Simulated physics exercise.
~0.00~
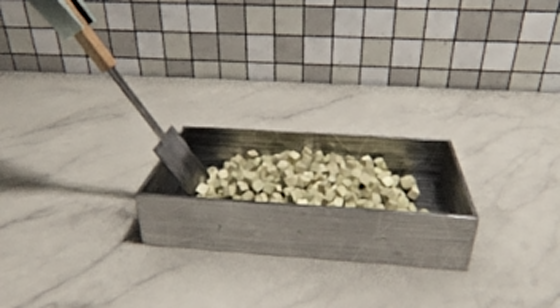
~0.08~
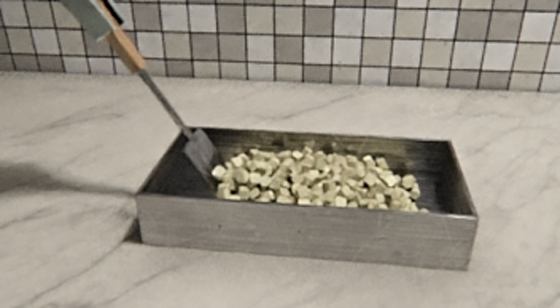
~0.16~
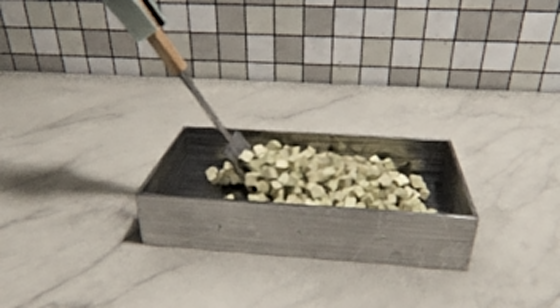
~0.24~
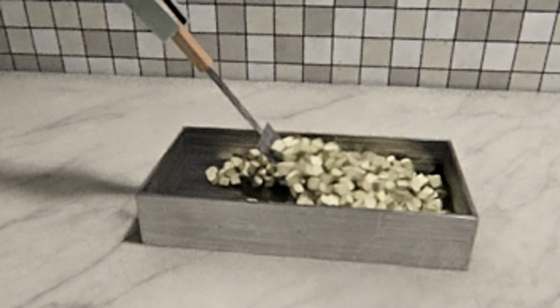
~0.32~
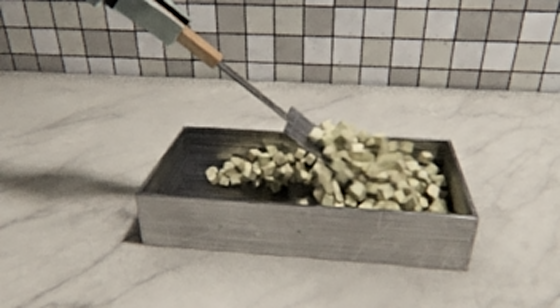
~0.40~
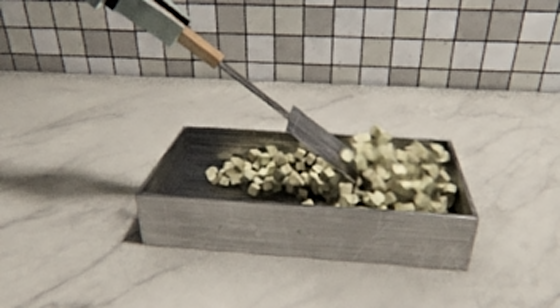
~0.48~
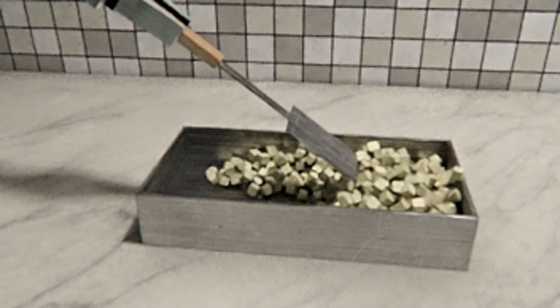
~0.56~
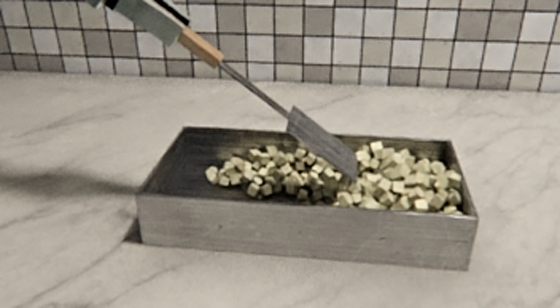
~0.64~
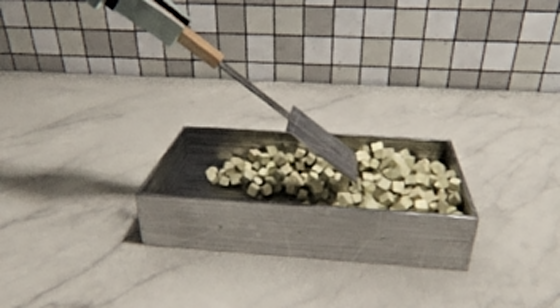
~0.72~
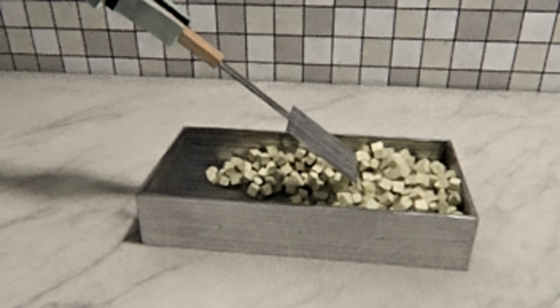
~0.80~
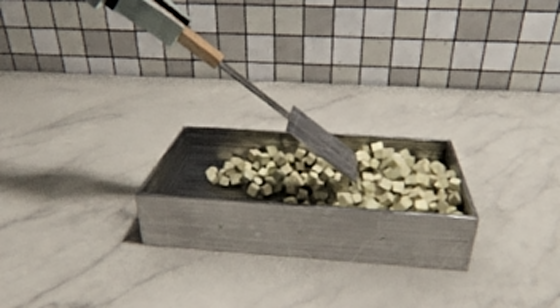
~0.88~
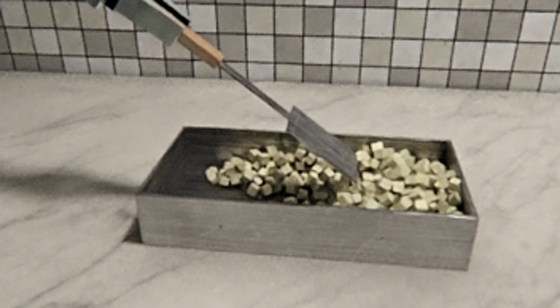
A spatula held by a robot arm swept to the right through a heap of pale vegetable cubes in a metal trough, tilting flatter as it pushed many toward the right end, then stopped among them with none spilled.
